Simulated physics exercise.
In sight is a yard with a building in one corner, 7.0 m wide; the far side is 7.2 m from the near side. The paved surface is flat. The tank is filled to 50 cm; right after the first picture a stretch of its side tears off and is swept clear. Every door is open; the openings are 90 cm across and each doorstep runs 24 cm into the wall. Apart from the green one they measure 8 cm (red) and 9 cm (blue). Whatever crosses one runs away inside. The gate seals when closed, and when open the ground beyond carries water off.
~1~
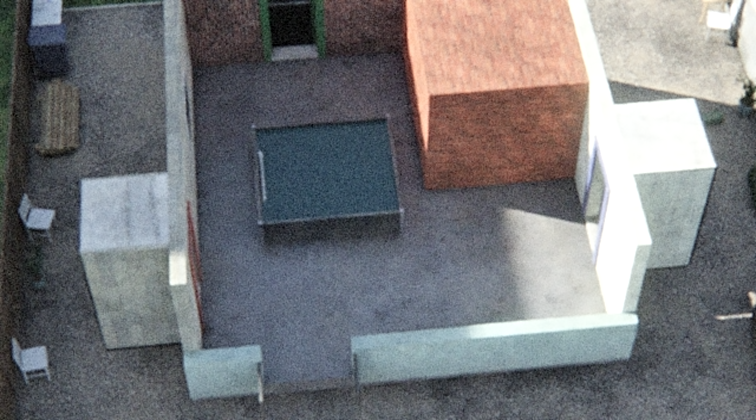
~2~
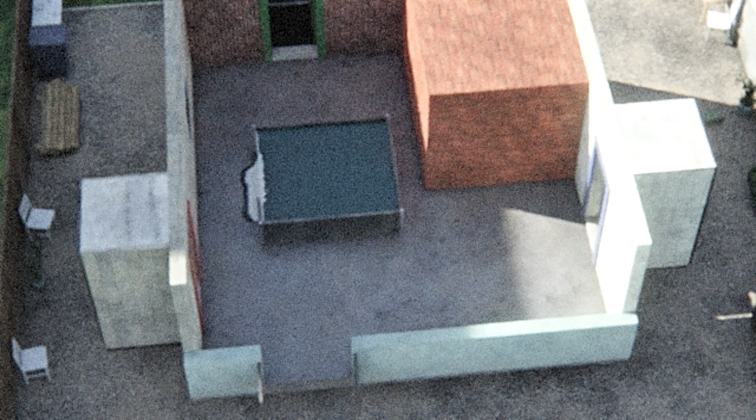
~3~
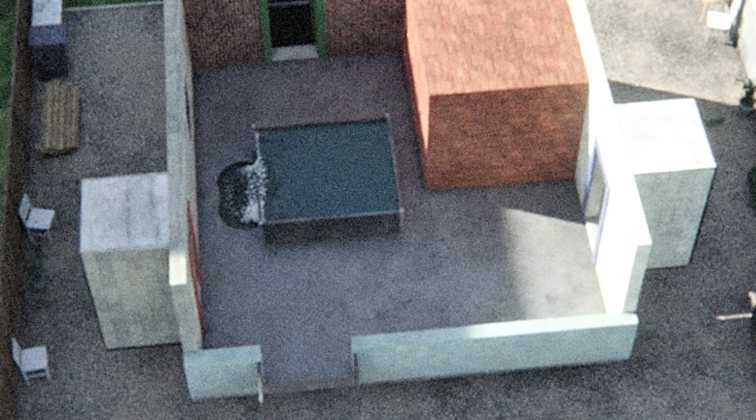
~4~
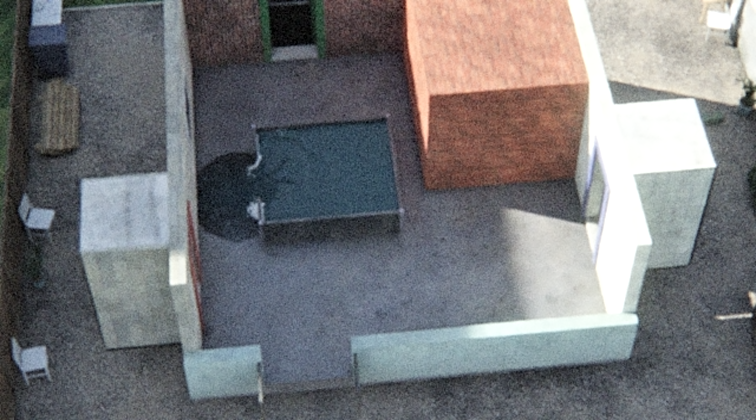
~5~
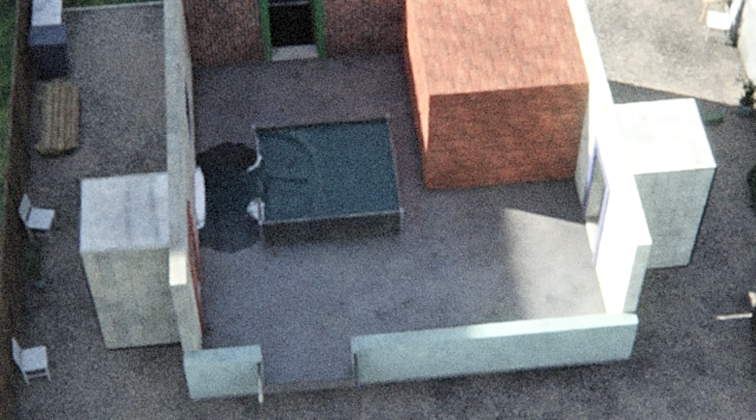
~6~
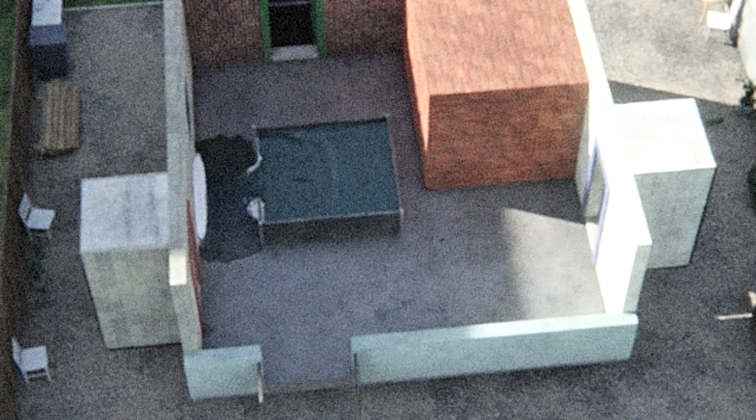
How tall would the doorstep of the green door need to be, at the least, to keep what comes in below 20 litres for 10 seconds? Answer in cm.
Some 7 cm above the ground.
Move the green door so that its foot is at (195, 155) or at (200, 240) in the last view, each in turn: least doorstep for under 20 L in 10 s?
About 19 and 20 cm.
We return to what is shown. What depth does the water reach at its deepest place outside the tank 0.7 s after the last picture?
Up to some 38 cm.
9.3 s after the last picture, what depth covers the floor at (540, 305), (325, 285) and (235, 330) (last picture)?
Roughly 3, 3 and 6 cm, in turn.
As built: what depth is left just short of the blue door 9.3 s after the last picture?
Roughly 4.5 cm deep.
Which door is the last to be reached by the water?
Last comes the blue one.
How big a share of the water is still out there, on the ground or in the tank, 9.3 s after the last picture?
Some 86 per cent remains.
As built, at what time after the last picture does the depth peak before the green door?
At about 2.8 s.
Then, 0.7 s after the last picture water covers 10 % of the floor, deepest (38 cm) near (198, 201); it has not reached the green door.
Then, 2.3 s after the last picture water covers 40 % of the floor, deepest (30 cm) near (198, 201); 11 cm at the green door, 0 litres in over its 12 cm doorstep.
Then, 9.3 s after the last picture water covers 90 % of the floor, deepest (13 cm) near (606, 340); 6 cm at the green door, 1 litre in over its 12 cm doorstep.
At the green door as built, the water peaked near 12 cm, 2.9 s after the last picture.
Run again over the same 10 s with other heights there, 29 litres in over 6 cm, 9 litres over 8.5 cm. The limit of 20 litres is kept from about 7 cm up.
